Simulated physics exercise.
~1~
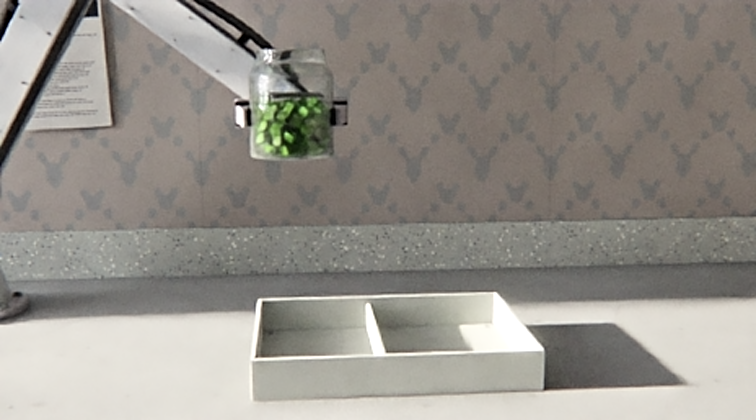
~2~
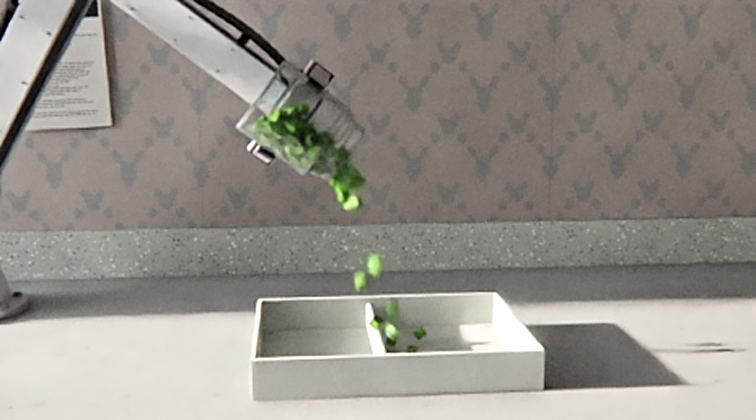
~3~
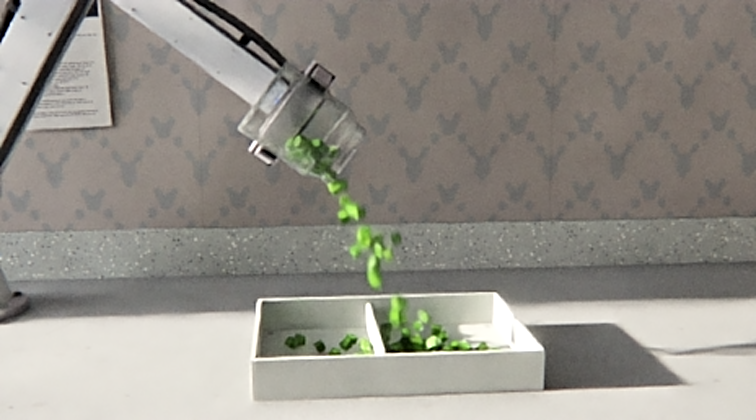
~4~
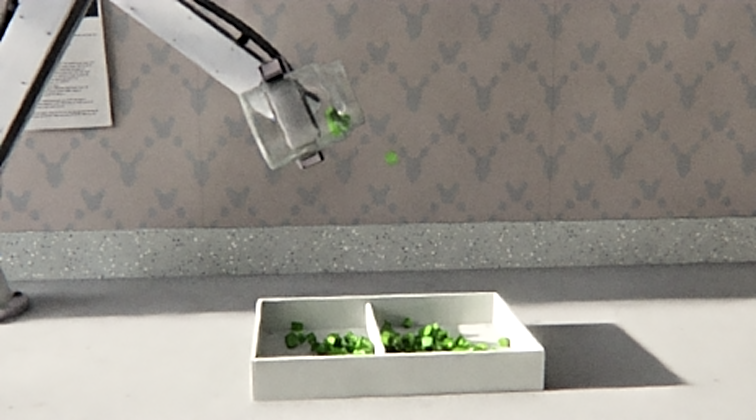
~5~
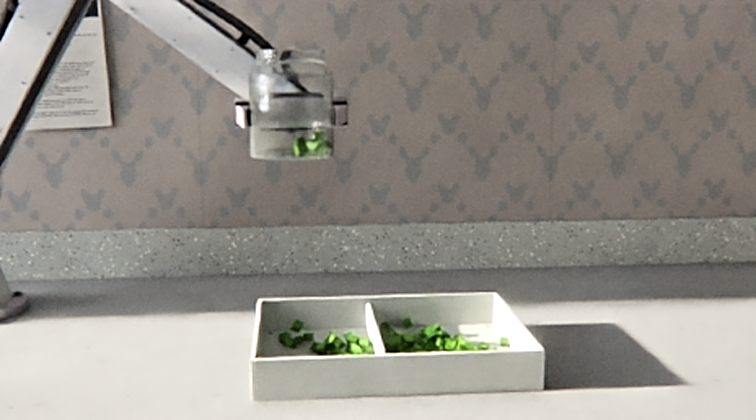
On a grey counter, a robot arm tips green pieces from a clear jar into a divided tray, then rights it, nearly empty.
